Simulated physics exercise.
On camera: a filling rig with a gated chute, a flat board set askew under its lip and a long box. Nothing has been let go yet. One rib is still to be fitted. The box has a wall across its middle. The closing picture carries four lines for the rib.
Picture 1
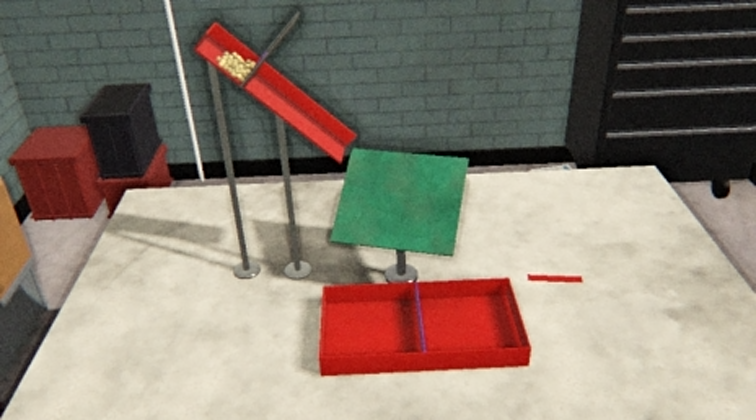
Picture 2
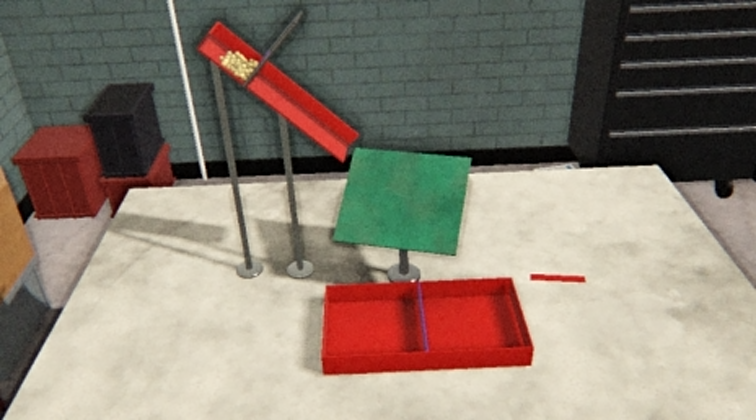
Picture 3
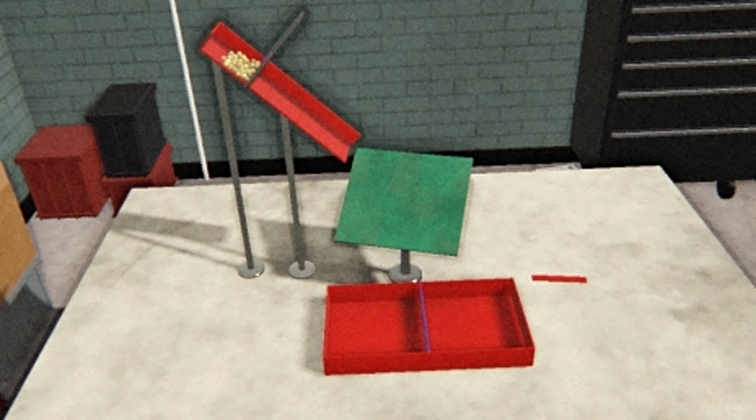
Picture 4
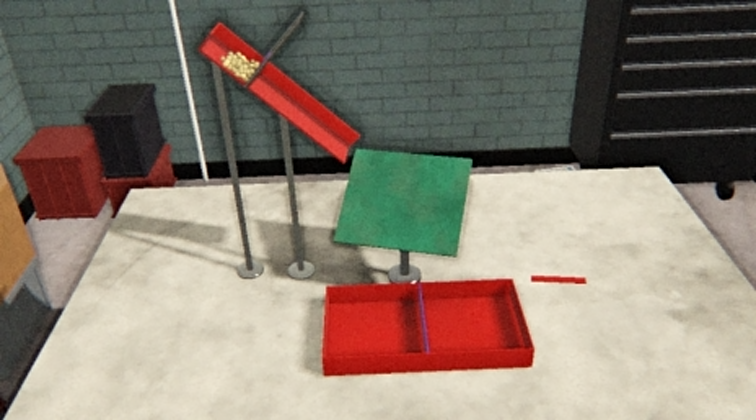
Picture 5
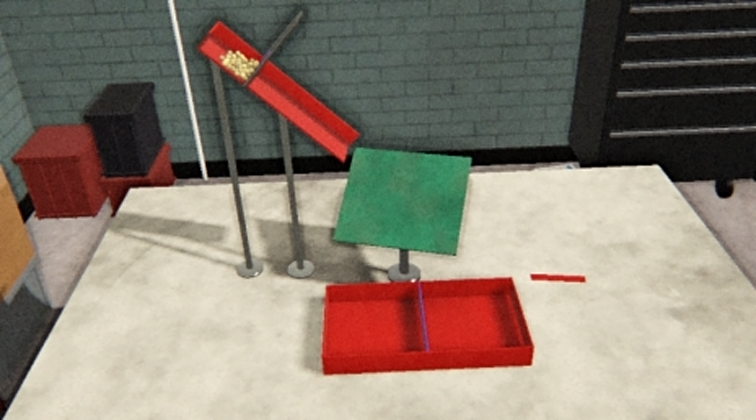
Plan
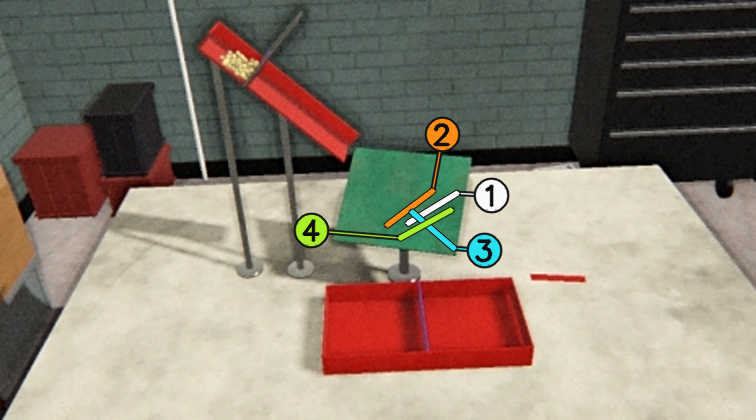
Nothing moves beyond a slight shift of the view: pale pellets sit behind a closed gate in a sloping red chute, above a tilted green board and a long red box with a dividing wall on a pale tabletop.
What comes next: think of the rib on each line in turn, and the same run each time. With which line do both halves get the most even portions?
Go for 3.
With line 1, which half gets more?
More lands on the left.
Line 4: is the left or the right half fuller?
More lands on the left.
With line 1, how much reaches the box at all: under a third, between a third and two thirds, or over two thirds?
Line 1 gives over two thirds.
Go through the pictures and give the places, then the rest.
In the first picture, load behind the gate near (237, 66), soya beans; lip of the chute near (342, 156), sloping fairly steeply.
In the second picture, middle of the board near (403, 199), tilted fairly steeply; middle of its low edge near (393, 248); of its high edge near (412, 153).
In the third picture, front corners of the box near (323, 357) and (535, 348); front end of its middle wall near (429, 353); gate still shut near (266, 60).
In the fourth picture, middle of the load near (241, 66); lip near (346, 156).
In the fifth picture, middle of the load near (240, 65); lip near (345, 155).
On the marked copy, line 1 from (456, 193) to (408, 223); line 2 from (432, 191) to (387, 224); line 3 from (412, 212) to (453, 248); line 4 from (451, 210) to (400, 238).
For line 1, of what is caught, all but a few in the left half, a small share in the right.
For line 2, of what is caught, all but a few in the left half, a small share in the right.
For line 3, of what is caught, close to a third in the left half, close to two thirds in the right.
For line 4, of what is caught, all but a few in the left half, a small share in the right.
